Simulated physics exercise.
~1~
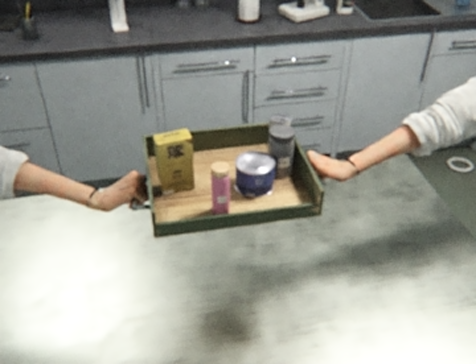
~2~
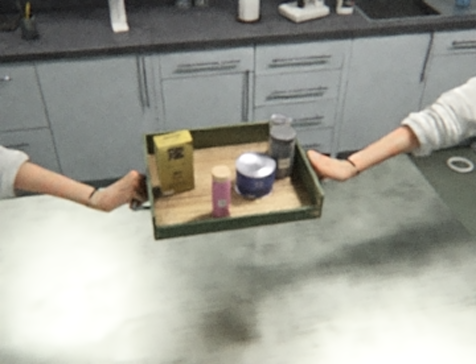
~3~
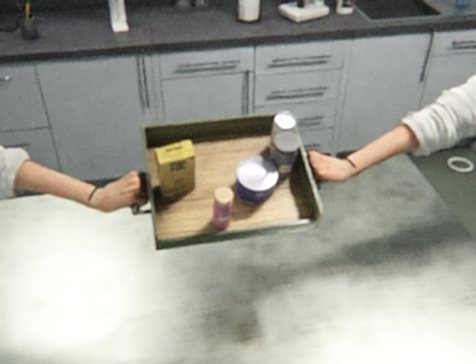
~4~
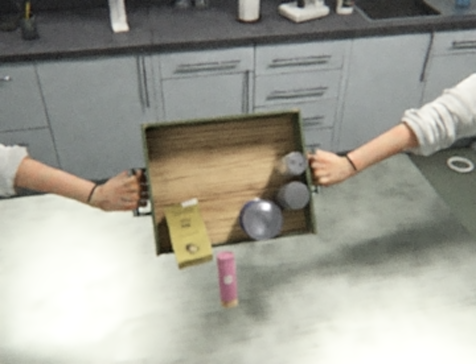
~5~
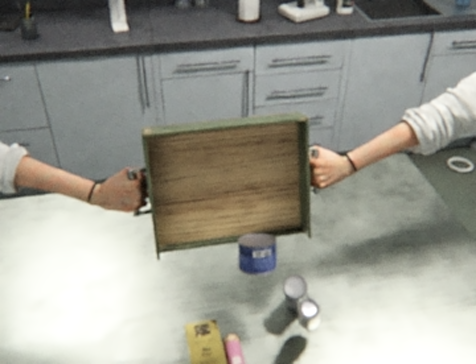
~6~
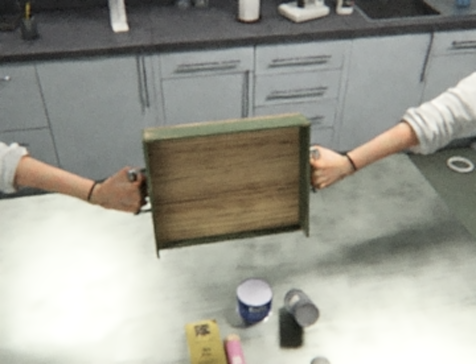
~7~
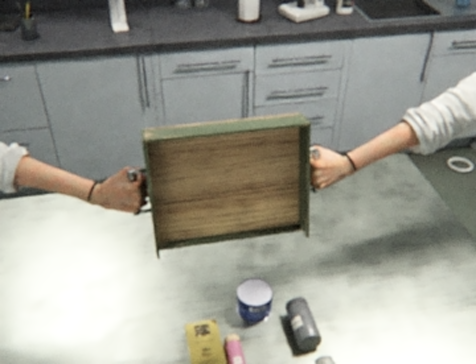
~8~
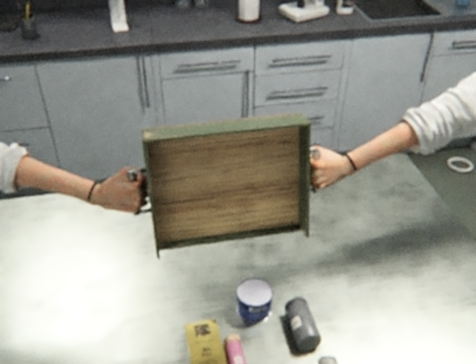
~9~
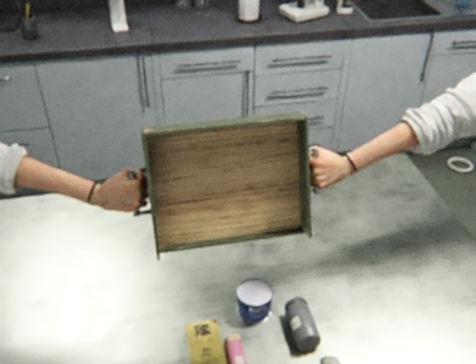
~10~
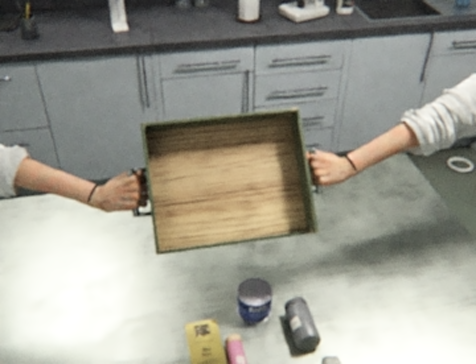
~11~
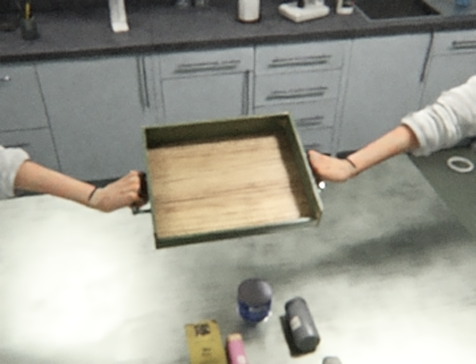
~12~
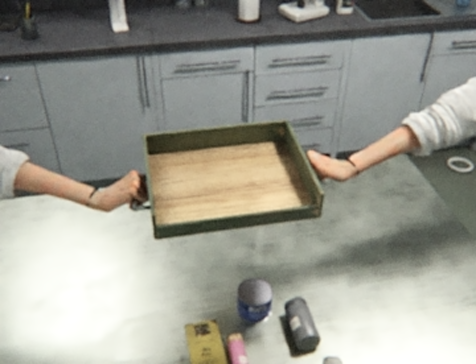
A shallow green crate with a wooden floor is held by a hand at each end above a pale table, seen from above in a kitchen with grey cabinets. Inside are a yellow packet on the left, a pink shaker near the front, a blue tub, and a grey jar with a white can behind it on the right. The hands tip the near side steeply down, and everything slides forward and drops onto the table. The grey jar topples over beside the tub. The hands then swing the crate back level, empty, leaving all five items lying below, some partly cut off by the lower edge of the view.
